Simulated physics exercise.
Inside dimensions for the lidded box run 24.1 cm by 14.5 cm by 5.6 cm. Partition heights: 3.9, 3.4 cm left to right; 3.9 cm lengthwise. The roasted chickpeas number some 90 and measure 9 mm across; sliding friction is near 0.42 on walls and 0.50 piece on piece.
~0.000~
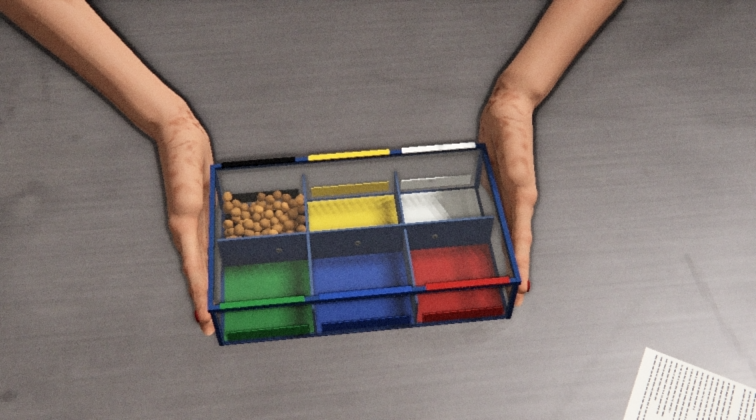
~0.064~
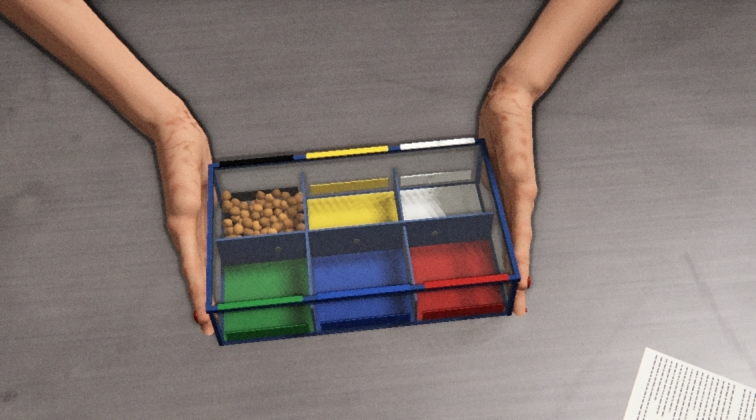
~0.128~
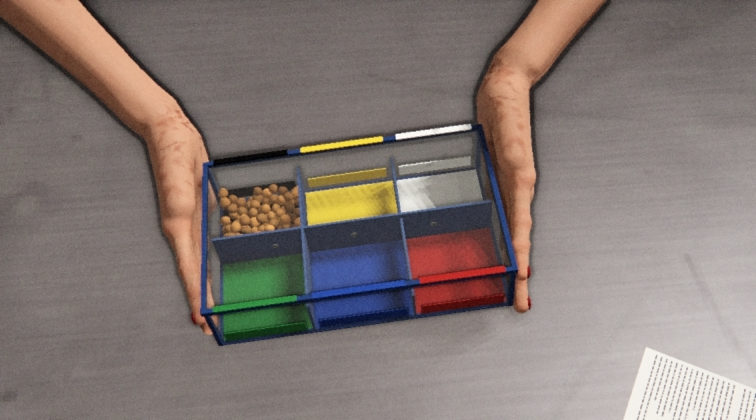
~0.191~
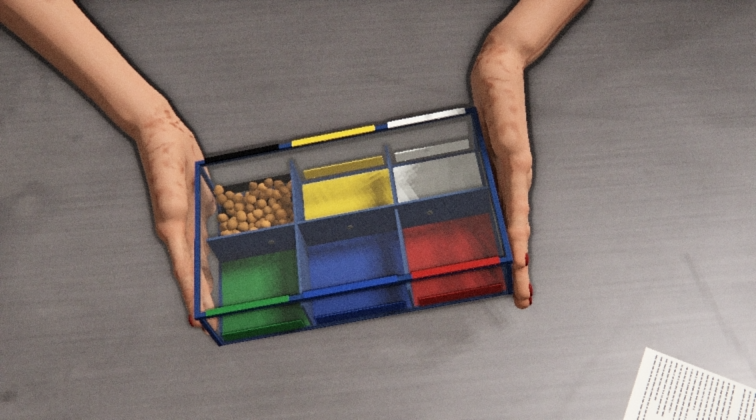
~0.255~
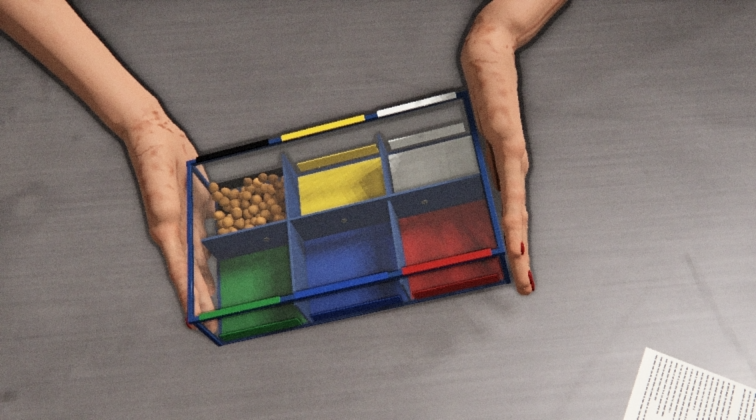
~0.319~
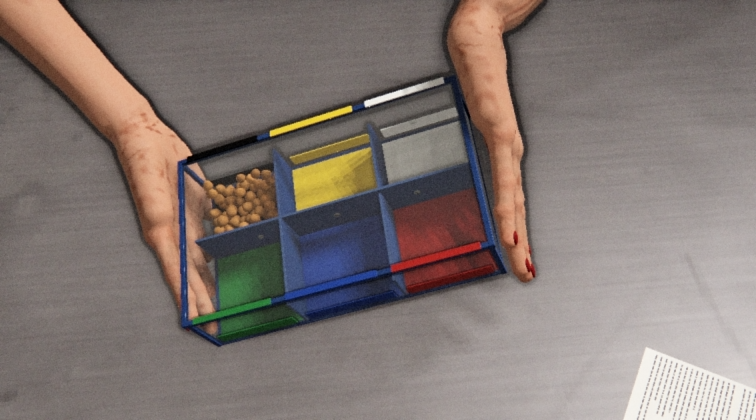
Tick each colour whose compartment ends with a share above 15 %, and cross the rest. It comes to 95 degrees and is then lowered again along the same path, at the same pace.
My prediction: Red: Fails. Blue: Fails. Green: Fails. Yellow: Fails. White: Fails. Black: Succeeds.
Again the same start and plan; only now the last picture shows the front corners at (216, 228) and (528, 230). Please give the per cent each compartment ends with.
Per cent at the finish: Red 0, blue 0, green 0, yellow 0, white 0, black 95.
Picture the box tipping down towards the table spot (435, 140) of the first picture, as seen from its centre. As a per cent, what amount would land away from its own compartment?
Around 15 percent of them.
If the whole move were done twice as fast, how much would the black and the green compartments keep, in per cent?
The black compartment gets 90 % while the green one gets 10 %.
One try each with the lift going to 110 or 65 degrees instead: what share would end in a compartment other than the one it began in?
About 10 and about 0 per cent, in that order.
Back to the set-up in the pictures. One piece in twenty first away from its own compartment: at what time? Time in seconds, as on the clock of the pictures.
Close to the 2.10 s mark.
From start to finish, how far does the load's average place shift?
It shifts some 2.0 cm.
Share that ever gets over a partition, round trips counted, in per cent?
Close to 5 percent.
Then, at 1.29 s, tilt 94 degrees; green 5 %, black 95 %.
After 1.94 s, tilt 41 degrees; green 5 %, black 95 %.
Then, at 2.63 s, tilt 0 degrees; green 5 %, black 95 %.
By 3.1 s all is still; red 0 %, blue 0 %, green 5 %, yellow 0 %, white 0 %, black 95 %.
